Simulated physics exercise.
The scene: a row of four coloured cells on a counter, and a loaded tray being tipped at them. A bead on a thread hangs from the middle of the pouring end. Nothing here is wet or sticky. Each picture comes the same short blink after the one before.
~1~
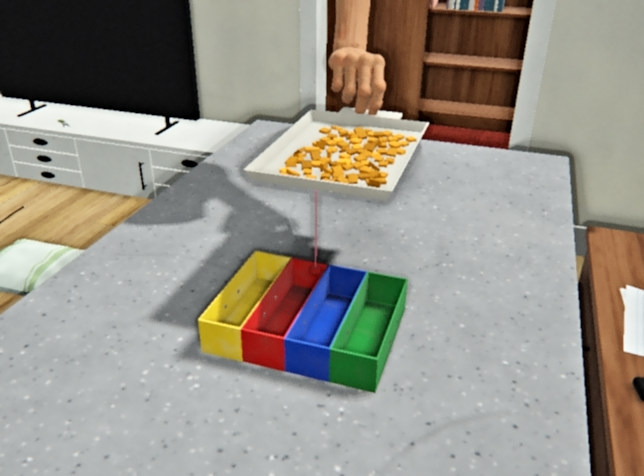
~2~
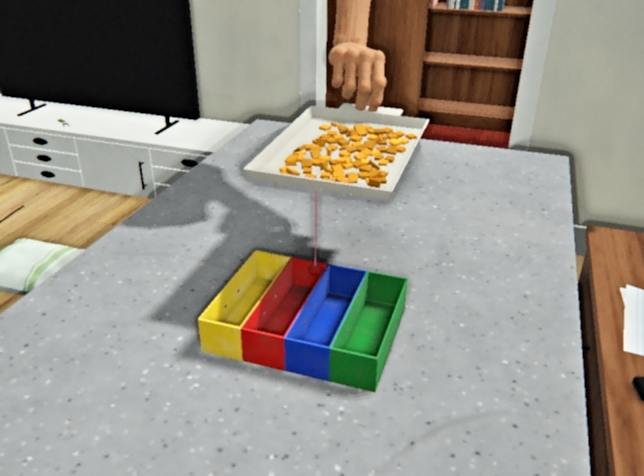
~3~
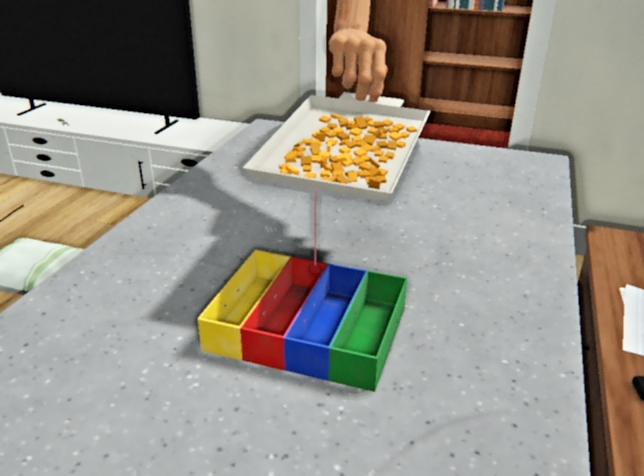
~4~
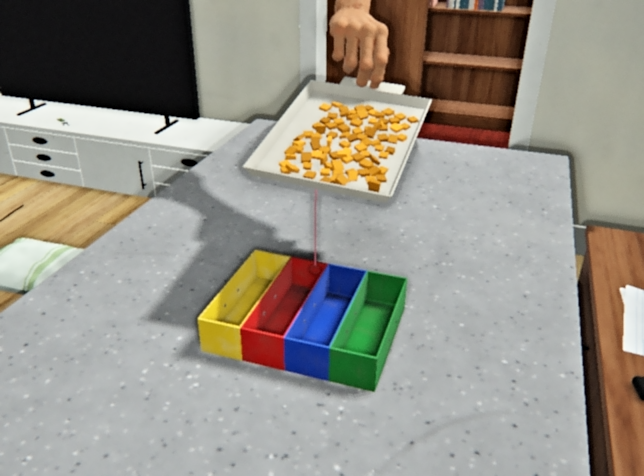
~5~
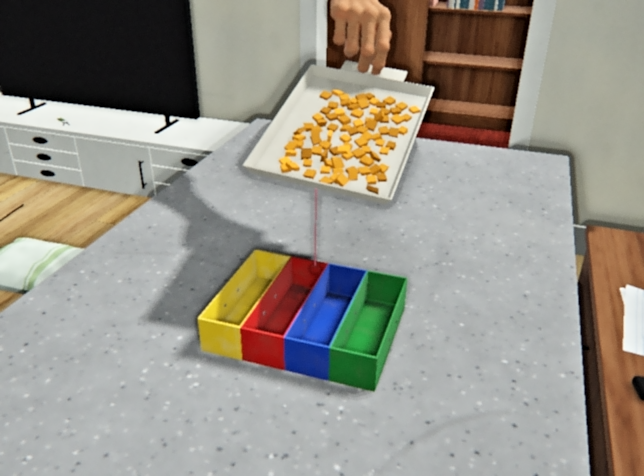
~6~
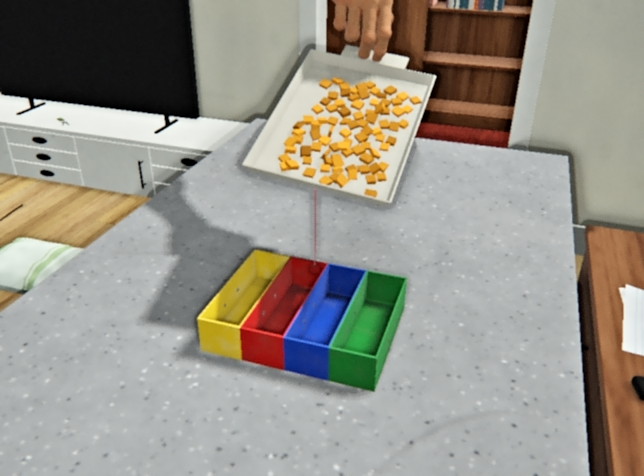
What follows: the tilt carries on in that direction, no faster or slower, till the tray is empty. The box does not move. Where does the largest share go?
The green cell gets the most.
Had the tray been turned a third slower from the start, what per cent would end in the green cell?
About 50 per cent.
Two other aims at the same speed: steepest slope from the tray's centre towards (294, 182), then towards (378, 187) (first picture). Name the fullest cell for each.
One: That yellow cell. Two: The cell in green.
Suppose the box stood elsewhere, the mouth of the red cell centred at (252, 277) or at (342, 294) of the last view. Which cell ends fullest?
In turn: The green one; that blue cell.
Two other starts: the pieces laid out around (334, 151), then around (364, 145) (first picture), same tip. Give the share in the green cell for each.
Near 50 % and 60 %.
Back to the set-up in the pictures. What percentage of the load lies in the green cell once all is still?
Close to 50 per cent.
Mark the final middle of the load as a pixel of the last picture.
At about (361, 331).
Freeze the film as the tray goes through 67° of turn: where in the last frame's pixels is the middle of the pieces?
Near (359, 183).
Shortly afterwards, tray tipped steeply; all but a few on the tray; a little falling or outside the box.
Next, tray tipped past a quarter turn; near half in the green cell; near a quarter in the blue cell; only a few in the red cell; near a quarter falling or outside the box.
Some moments later, tray tipped past a quarter turn; near half in the green cell; near a third in the blue cell; a little in the red cell; a little falling or outside the box.
In the end, tray tipped past a quarter turn; near half in the green cell; near a third in the blue cell; a little in the red cell; none at all in the yellow cell; a little outside the box.
